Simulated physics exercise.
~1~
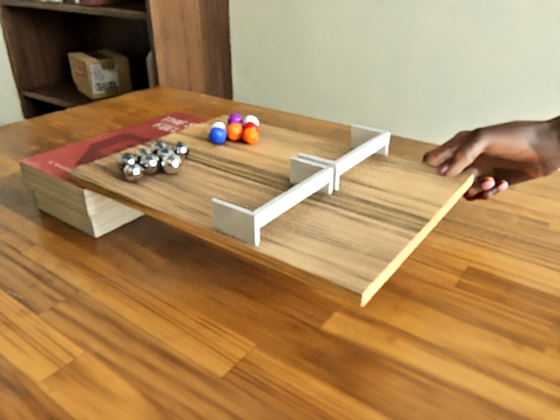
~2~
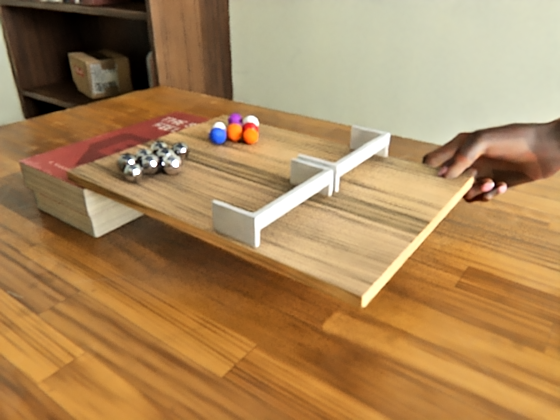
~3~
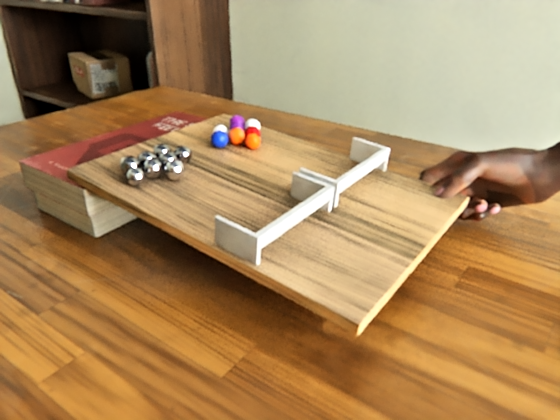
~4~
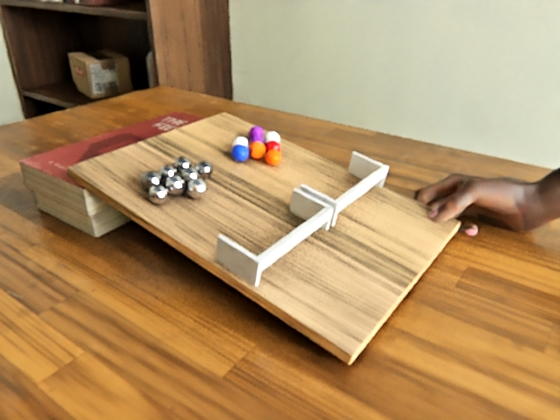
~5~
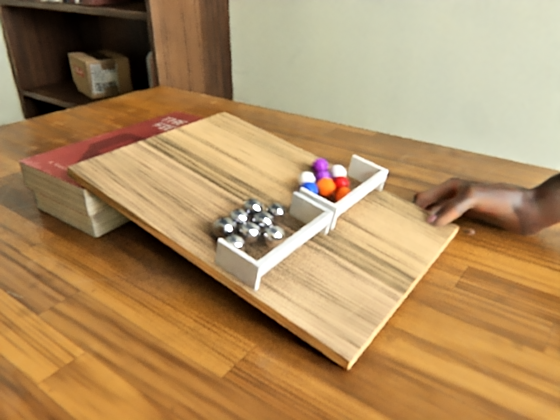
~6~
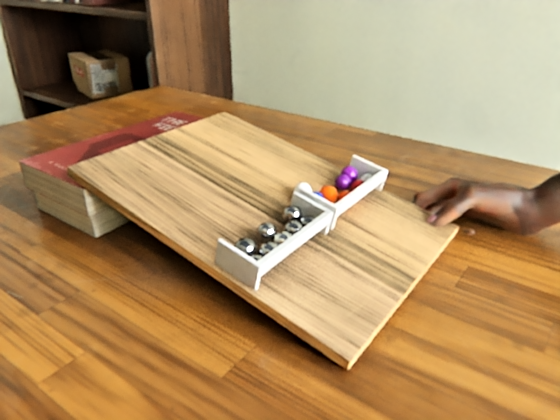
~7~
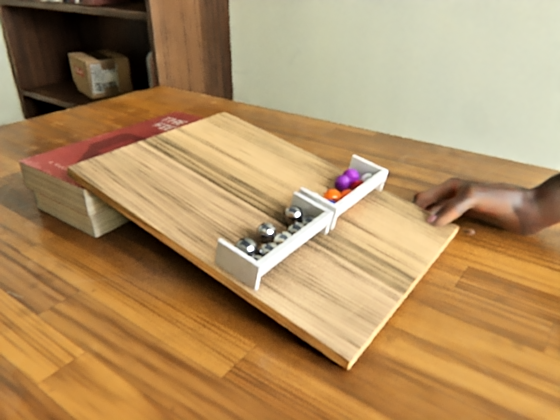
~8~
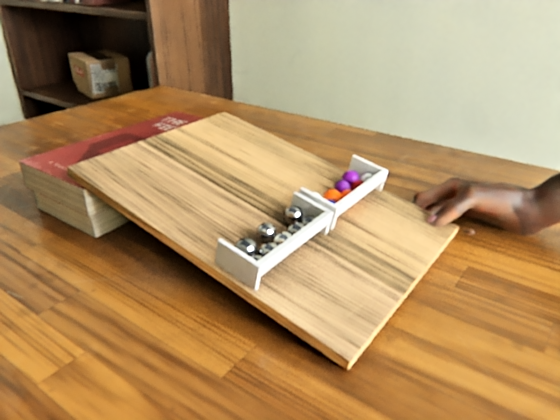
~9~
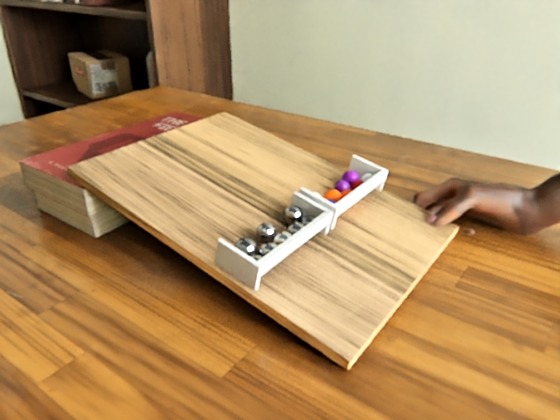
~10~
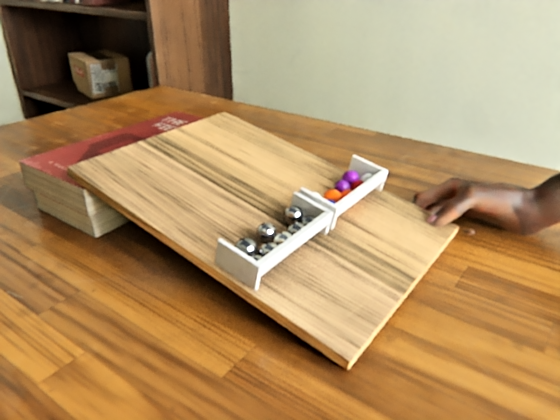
A hand at the right lowers the free end of a wooden board whose left end rests on a thick block with a red top, seen from slightly above on a brown wooden table, with a shelf and pale wall behind. Shiny silver balls sit in a near cluster on the board, and purple, orange, blue and white balls sit farther back, each facing a white barrier. As the slope steepens, both clusters roll down to the right. The silver balls gather behind the near barrier and the colourful ones behind the far barrier. Both groups stay held there, with the hand still beside the lowered end.
